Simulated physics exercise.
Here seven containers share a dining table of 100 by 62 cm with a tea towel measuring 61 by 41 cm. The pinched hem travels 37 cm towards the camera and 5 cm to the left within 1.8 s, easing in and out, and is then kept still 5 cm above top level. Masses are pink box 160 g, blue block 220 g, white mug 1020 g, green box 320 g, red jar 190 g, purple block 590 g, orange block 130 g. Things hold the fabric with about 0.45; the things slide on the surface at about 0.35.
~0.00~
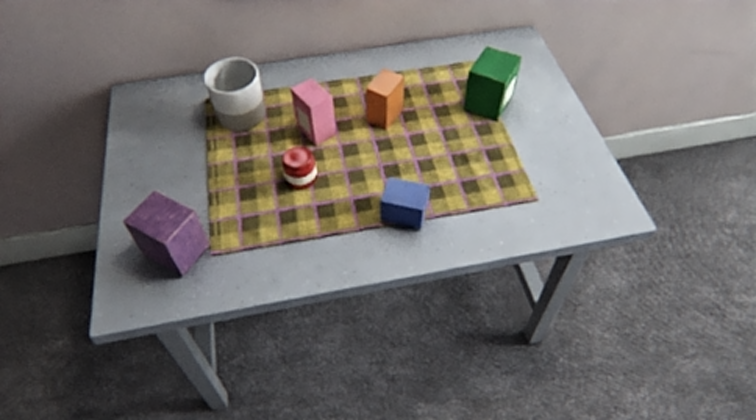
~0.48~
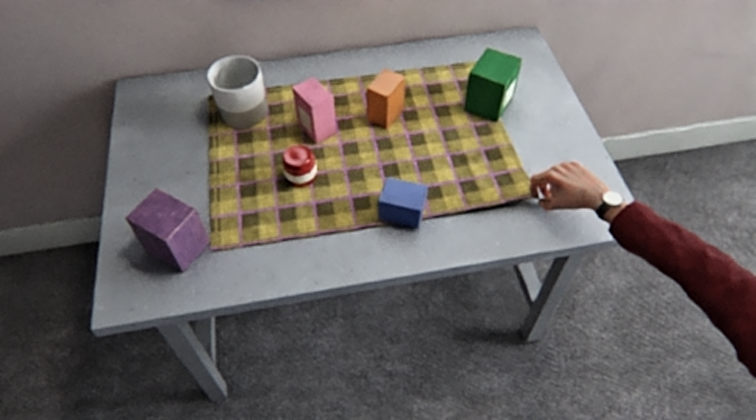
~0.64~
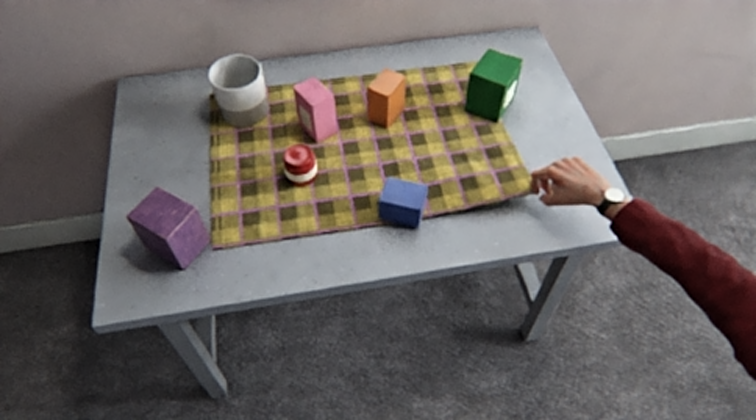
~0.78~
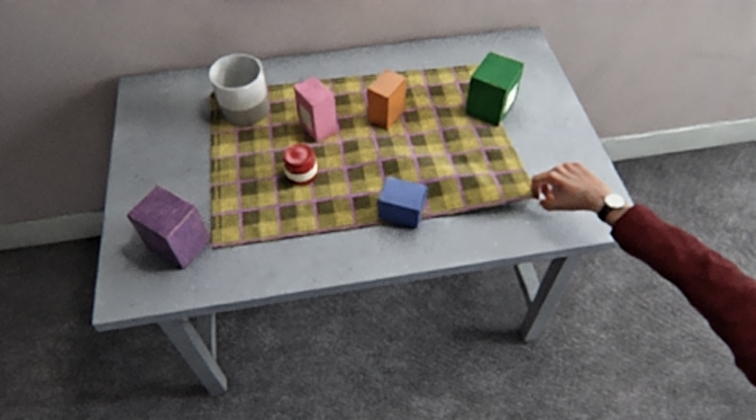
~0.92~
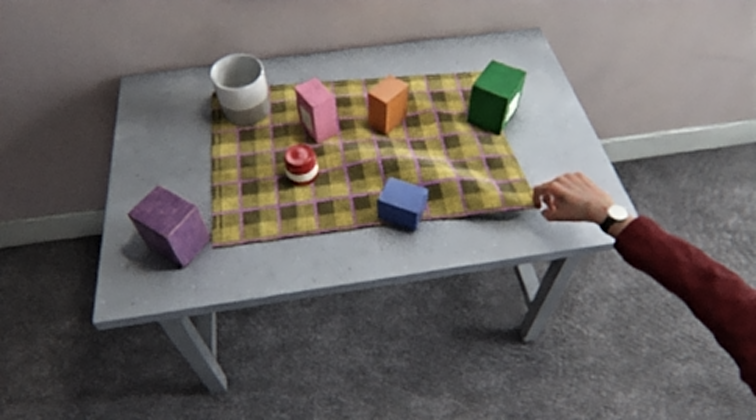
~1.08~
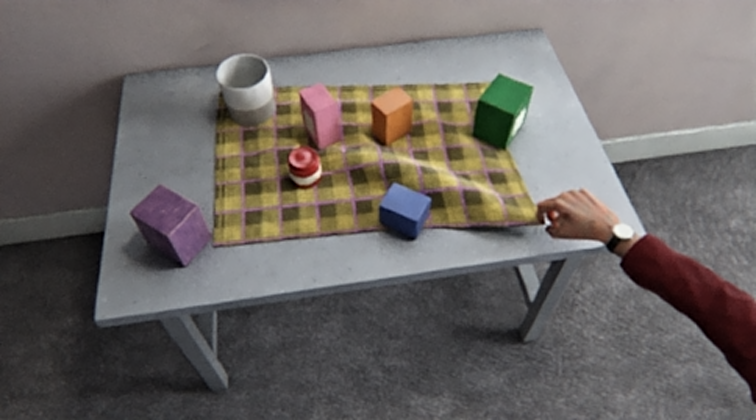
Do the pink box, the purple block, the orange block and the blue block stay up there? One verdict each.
In order: The pink box stays on; the purple block keeps to the top; the orange block remains up there; the blue block drops off.
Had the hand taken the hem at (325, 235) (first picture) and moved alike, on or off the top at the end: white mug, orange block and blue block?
In that case: White mug stays up, orange block drops off, blue block falls off.
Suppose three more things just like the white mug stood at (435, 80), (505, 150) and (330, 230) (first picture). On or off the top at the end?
In turn: Stays up, goes over, falls off.
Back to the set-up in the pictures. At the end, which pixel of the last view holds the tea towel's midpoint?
Around (423, 239).
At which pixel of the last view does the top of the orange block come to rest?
Near (480, 212).
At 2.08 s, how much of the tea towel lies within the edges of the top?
Some 75 per cent of it.
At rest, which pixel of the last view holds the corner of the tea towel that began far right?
At about (606, 210).
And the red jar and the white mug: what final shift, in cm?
Red jar off the top, white mug 25 cm.
At 1.4 s, 100 % of the tea towel is still over the top; orange block 12 cm off its start, blue block 8 cm off its start, pink box 7 cm off its start.
At 1.7 s, 85 % of the tea towel is still over the top; orange block 21 cm off its start, blue block on its side, 18 cm off its start, pink box 15 cm off its start.
At 2.1 s, 75 % of the tea towel is still over the top; blue block over the edge, orange block 30 cm off its start at (463, 190), pink box on its side, 27 cm off its start at (427, 178).
At 2.4 s, 65 % of the tea towel is still over the top; orange block 35 cm off its start, blue block over the edge, pink box on its side, 31 cm off its start.
At 4.0 s, 65 % of the tea towel is still over the top; orange block 35 cm off its start at (480, 212), blue block over the edge, pink box on its side, 31 cm off its start at (443, 194), purple block 0 cm off its start at (163, 209).
